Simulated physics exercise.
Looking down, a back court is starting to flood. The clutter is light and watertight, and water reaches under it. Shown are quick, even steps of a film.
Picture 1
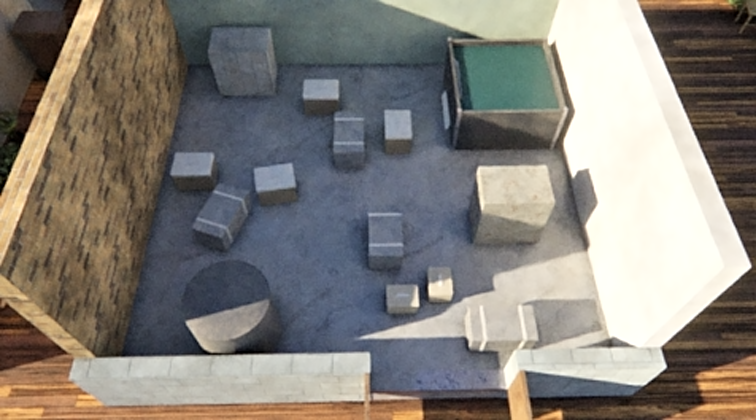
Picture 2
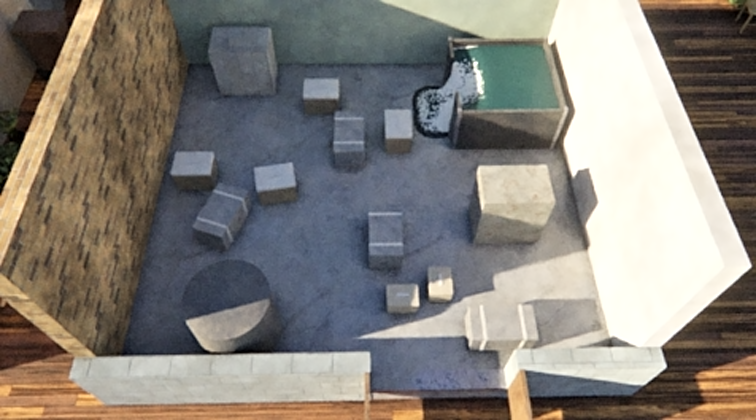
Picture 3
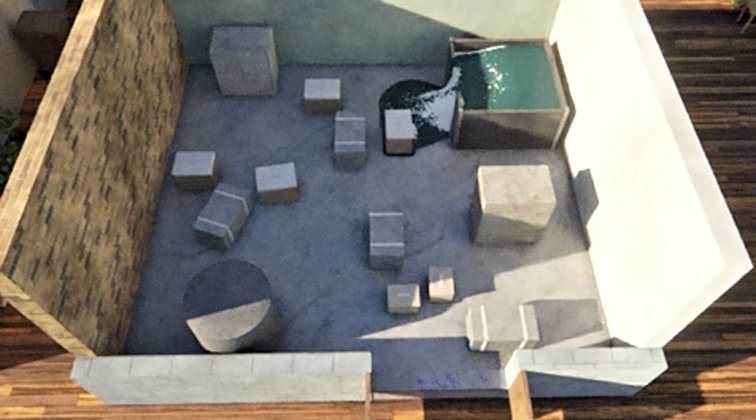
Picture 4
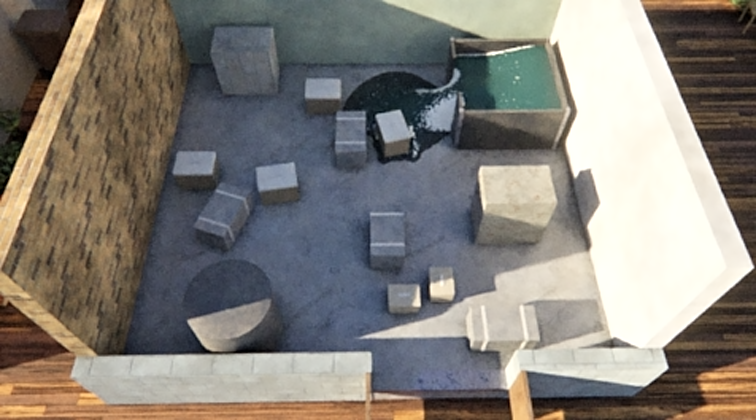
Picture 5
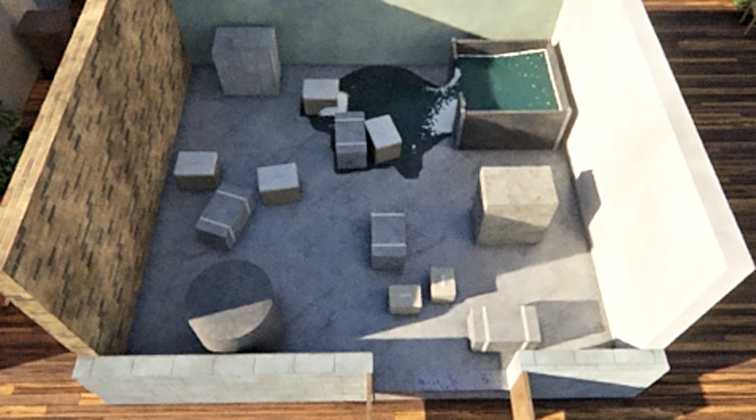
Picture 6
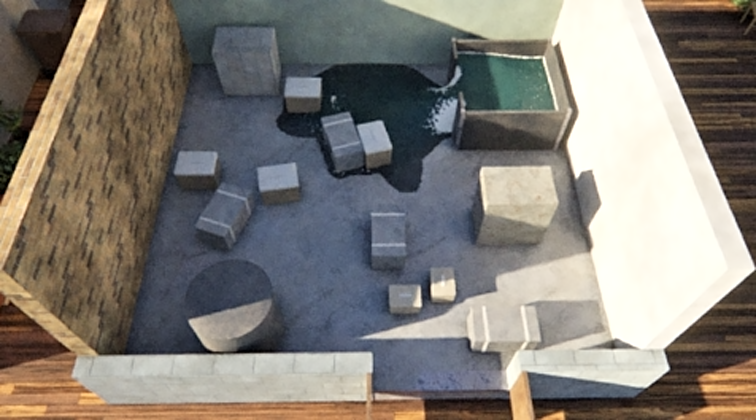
Dark water pours from a tank across the courtyard floor and shifts three nearby blocks.
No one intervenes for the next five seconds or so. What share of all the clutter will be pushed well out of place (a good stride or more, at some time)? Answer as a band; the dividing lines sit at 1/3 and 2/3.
1/3 to 2/3.
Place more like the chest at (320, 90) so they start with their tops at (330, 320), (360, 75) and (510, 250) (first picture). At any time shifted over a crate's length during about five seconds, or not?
Okay, in order the twins go nowhere much, a long way, nowhere much.
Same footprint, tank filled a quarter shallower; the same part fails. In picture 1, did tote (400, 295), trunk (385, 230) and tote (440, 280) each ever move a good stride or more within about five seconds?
Not beyond that, then not beyond that, then not beyond that.
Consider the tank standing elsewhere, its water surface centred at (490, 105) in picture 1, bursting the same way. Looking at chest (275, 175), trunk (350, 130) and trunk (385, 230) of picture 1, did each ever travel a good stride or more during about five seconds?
Object by object: Over the mark, over the mark, below the mark.
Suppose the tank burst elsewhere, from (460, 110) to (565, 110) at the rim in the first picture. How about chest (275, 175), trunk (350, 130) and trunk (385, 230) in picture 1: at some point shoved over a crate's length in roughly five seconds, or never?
The first: Went past that; the second: Went past that; the third: Went past that.
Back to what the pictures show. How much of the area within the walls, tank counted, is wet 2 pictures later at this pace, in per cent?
30 per cent or so.
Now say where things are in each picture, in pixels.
The first frame shows a chest at (398, 123), on the bottom; a chest at (321, 88) rests on the ground; 0 of 10 have shifted.
The second frame shows a chest at (398, 123) rests on the ground; a chest at (321, 88) rests on the ground; 0 of 10 have shifted.
The third frame shows a chest at (399, 123), on the bottom; a chest at (322, 88), on the bottom; 0 of 10 have shifted.
The fourth frame shows a chest at (393, 125) rests on the ground, close to its start; a chest at (323, 88) rests on the ground; 1 of 10 have shifted.
The fifth frame shows a chest at (383, 131), on the bottom, a stride from its start; a chest at (320, 88), on the bottom, close to its start; 2 of 10 have shifted.
The sixth frame shows a chest at (374, 136) rests on the ground, a stride from its start; a chest at (303, 86), on the bottom, a stride from its start; 3 of 10 have shifted.
A moment on, 3 of 10 are well off their spots; 1 afloat.
Next, 4 of 10 are well off their spots; 5 afloat.
Later, 6 of 10 are well off their spots; 6 afloat.
In the end, 6 of 10 are well off their spots, and 6 have been at some point; 6 afloat.
